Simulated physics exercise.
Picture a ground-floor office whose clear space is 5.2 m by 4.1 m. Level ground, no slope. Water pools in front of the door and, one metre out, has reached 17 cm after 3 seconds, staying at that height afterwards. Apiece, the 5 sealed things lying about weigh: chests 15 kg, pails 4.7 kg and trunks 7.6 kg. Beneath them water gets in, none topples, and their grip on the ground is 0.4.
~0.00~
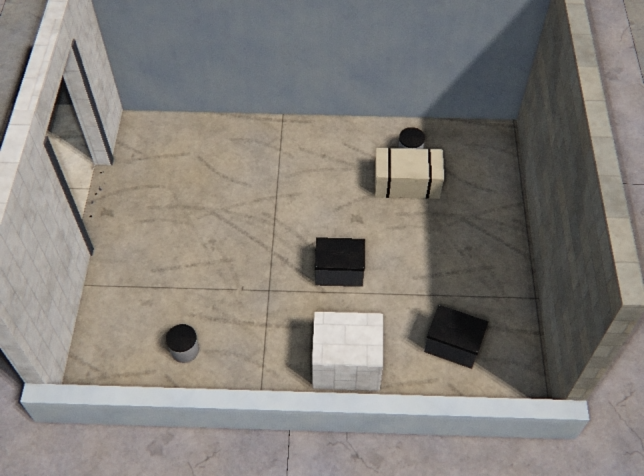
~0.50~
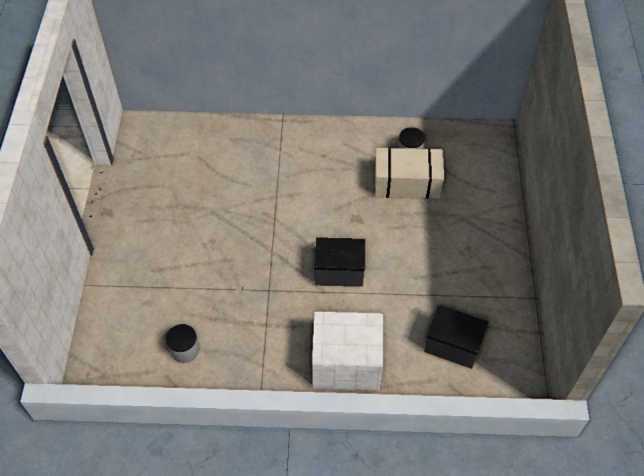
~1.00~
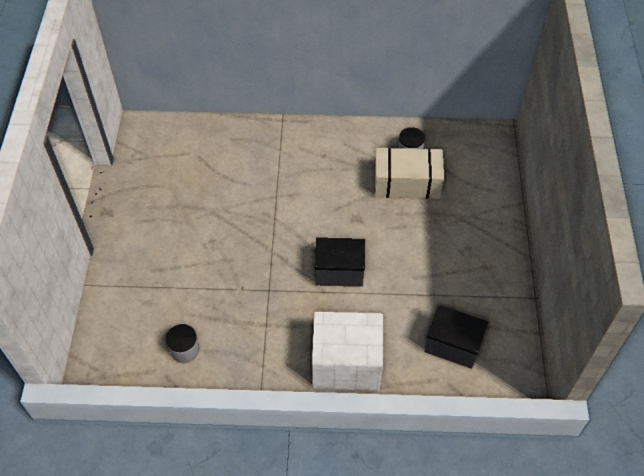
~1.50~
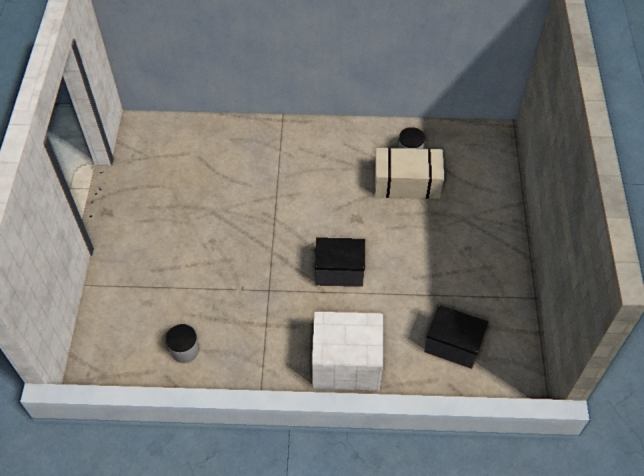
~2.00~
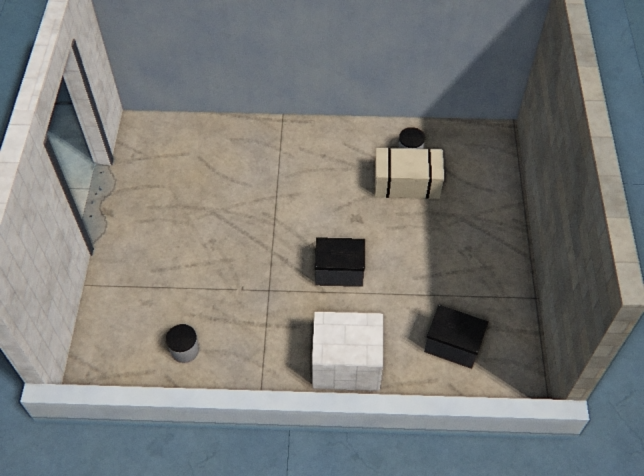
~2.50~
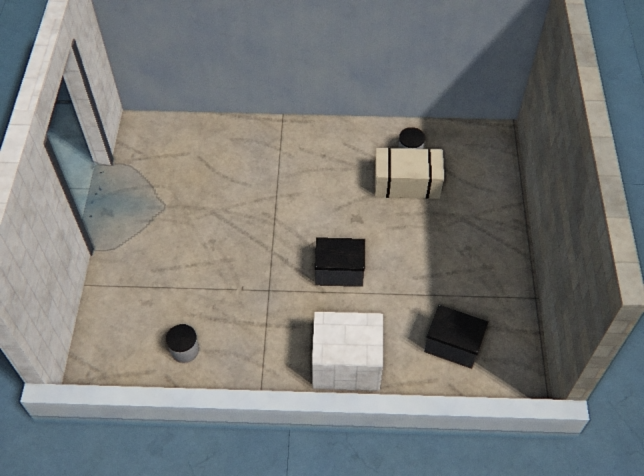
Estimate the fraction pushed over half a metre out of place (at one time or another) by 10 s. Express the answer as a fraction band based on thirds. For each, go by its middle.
The band is one third to two thirds.
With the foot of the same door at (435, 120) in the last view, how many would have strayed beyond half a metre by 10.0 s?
Then the count would be 3.
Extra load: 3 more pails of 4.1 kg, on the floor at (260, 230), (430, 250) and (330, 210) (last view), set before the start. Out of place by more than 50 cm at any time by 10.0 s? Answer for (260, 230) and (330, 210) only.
Well, the first one tops the mark, and the second tops the mark.
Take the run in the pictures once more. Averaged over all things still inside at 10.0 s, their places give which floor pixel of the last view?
I'd put it close to (396, 274) in the last view.
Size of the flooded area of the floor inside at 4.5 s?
About 8.5 m2 is covered.
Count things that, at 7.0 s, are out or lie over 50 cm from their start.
Count: 0.
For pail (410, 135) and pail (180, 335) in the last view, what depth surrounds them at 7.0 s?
Roughly 4 and 1 cm.
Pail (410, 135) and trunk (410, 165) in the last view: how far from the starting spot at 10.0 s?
The first is 80 cm from its start, the second 150 cm.
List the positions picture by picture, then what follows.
In the first frame, a chest at (458, 328), on the bottom; a pail at (181, 337) rests on the ground; water covers 0.0 m2; 0 of 5 have shifted.
In the second frame, a chest at (458, 328) rests on the ground; a pail at (181, 337) rests on the ground; 0.0 m2 under water; 0 of 5 have shifted.
In the third frame, a chest at (458, 328), on the bottom; a pail at (181, 337), on the bottom; water covers 0.0 m2; 0 of 5 have shifted.
In the fourth frame, a chest at (458, 328), on the bottom; a pail at (181, 337), on the bottom; 0.0 m2 under water; 0 of 5 have shifted.
In the fifth frame, a chest at (458, 328), on the bottom; a pail at (181, 337), on the bottom; 0.0 m2 under water; 0 of 5 have shifted.
In the sixth frame, a chest at (458, 328), on the bottom; a pail at (181, 337), on the bottom; 0.6 m2 under water; 0 of 5 have shifted.
After 3.5 s 0 of 5 are over 50 cm from their spots; 0 afloat.
After 4.5 s 0 of 5 are over 50 cm from their spots; 0 afloat.
After 7.0 s 0 of 5 are over 50 cm from their spots; 0 afloat.
After 10.0 s 2 of 5 are over 50 cm from their spots, and 2 have been at some point; 2 afloat.
